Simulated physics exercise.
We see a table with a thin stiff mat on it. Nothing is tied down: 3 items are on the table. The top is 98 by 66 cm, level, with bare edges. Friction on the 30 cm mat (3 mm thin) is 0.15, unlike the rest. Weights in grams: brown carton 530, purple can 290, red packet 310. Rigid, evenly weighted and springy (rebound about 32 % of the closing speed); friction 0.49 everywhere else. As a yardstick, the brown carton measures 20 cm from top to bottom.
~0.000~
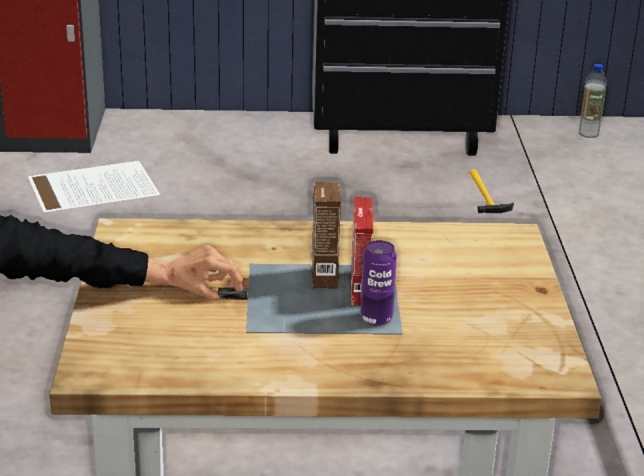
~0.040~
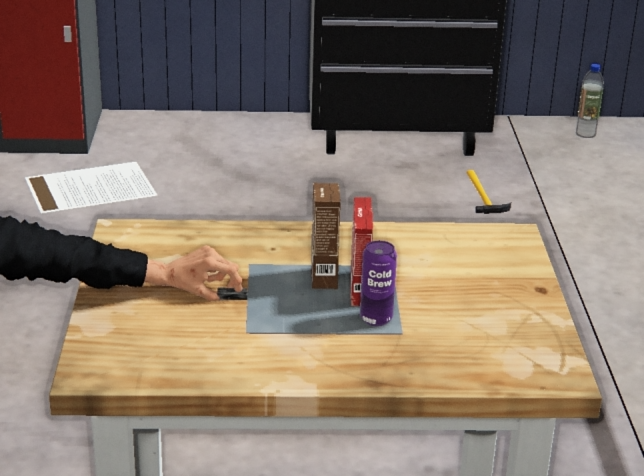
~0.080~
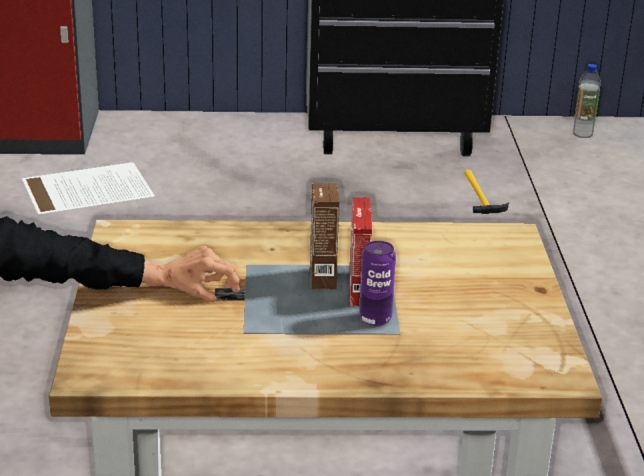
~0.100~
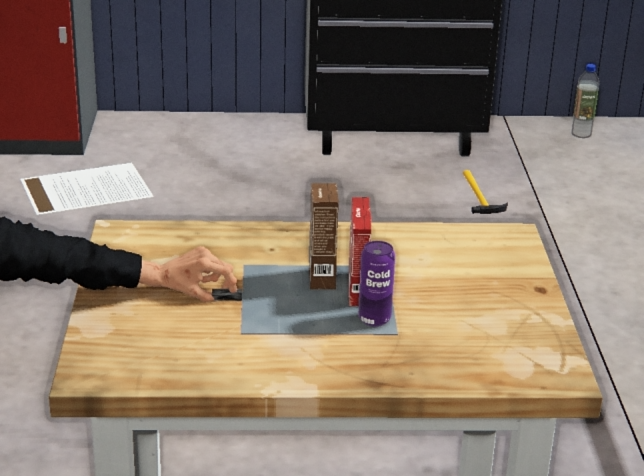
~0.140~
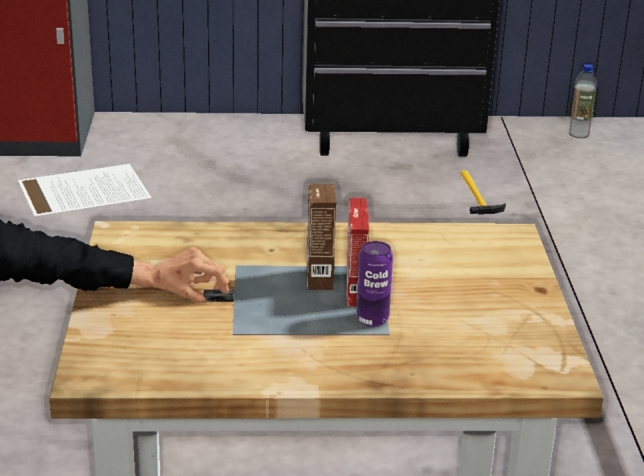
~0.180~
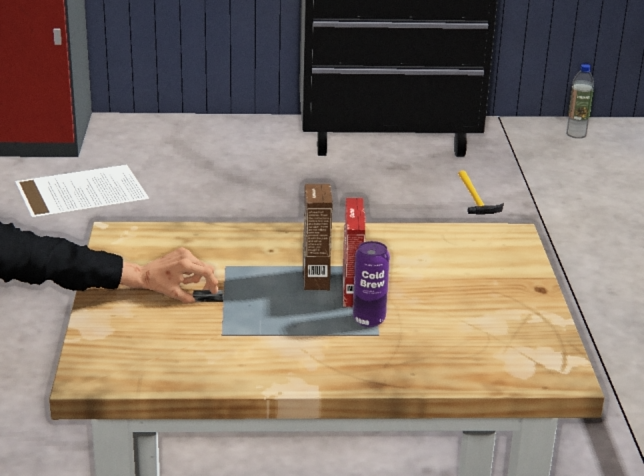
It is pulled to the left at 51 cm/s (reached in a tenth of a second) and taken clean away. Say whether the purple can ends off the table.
The purple can remains on top.
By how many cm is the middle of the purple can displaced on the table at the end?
About 7 cm.
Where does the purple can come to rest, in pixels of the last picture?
Around (340, 286).
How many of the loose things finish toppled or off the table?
In all, 2.
After 0.48 s, 20 cm of pull; purple can 4° off upright near (337, 286); red packet moved 14 cm; brown carton moved 14 cm.
After 0.98 s, 45 cm of pull; purple can moved 7 cm near (340, 286); red packet moved 39 cm; brown carton moved 39 cm.
After 1.48 s, 71 cm of pull; brown carton and red packet now off the table; purple can moved 7 cm near (340, 286).
In the end (2.3 s), off the table, brown carton and red packet; not toppled but over 6 cm from the start, purple can. At the end, from the last picture's camera, purple can near (340, 286).
